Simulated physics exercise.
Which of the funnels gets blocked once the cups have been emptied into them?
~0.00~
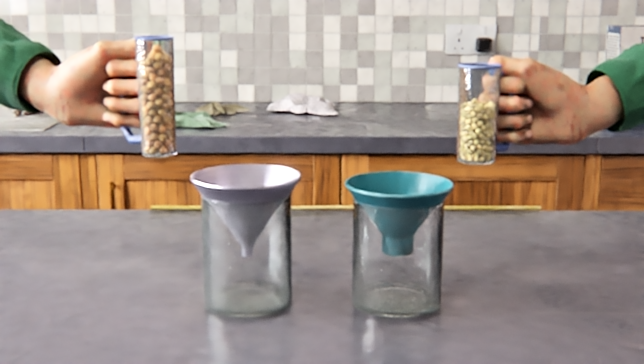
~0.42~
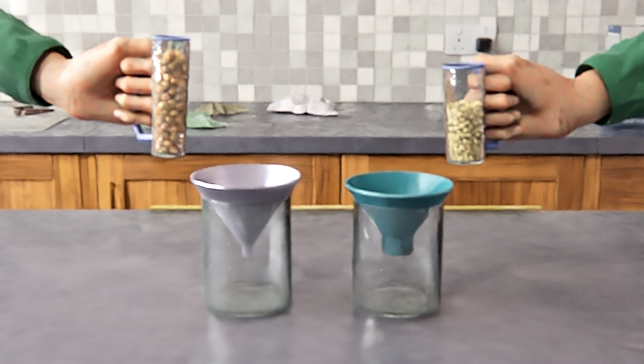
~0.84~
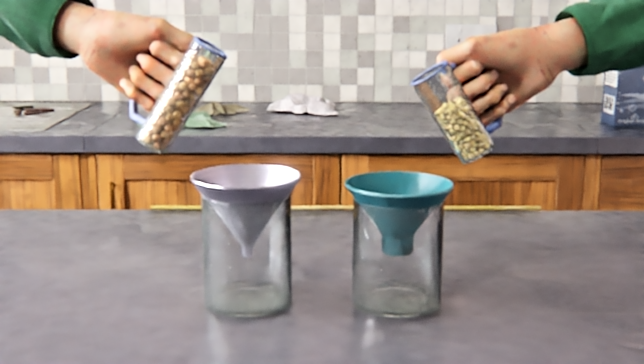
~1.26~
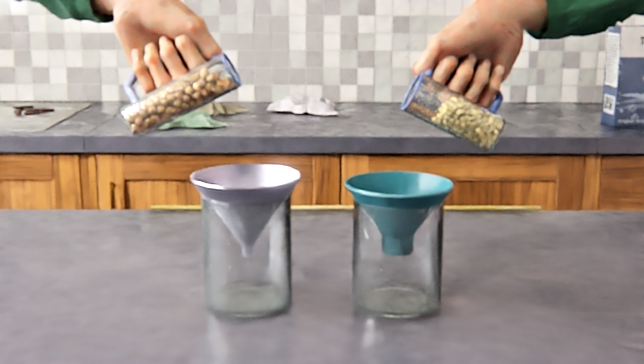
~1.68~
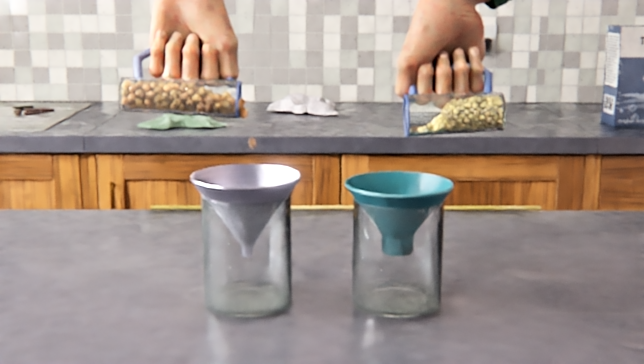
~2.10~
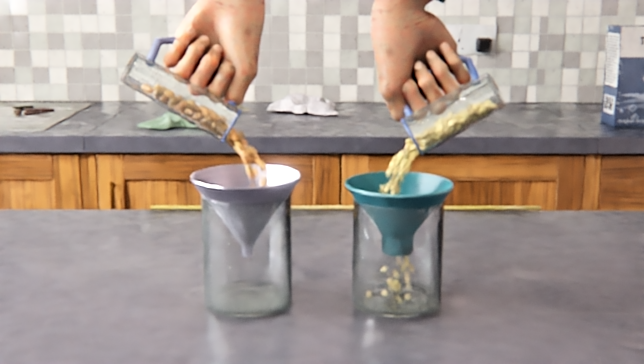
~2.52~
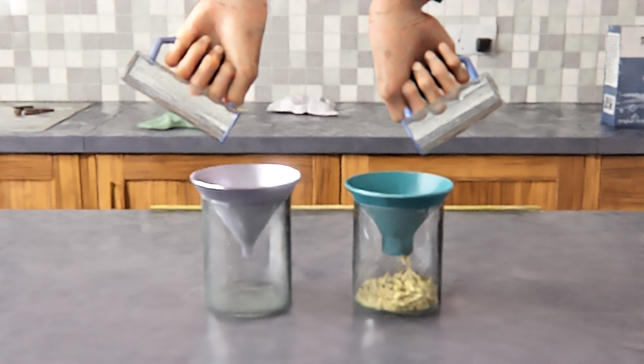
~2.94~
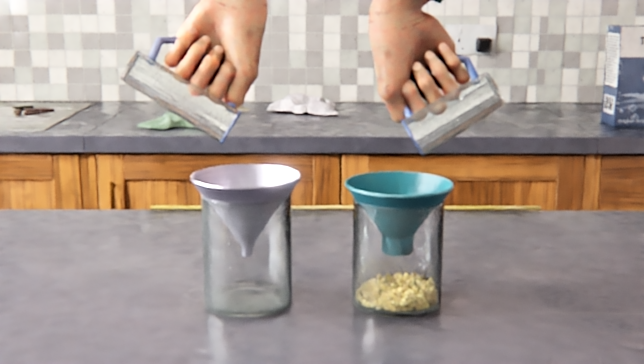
The lilac funnel on the left gets blocked, leaving its jar empty. The teal one on the right runs clear, and its load ends up in the jar below.
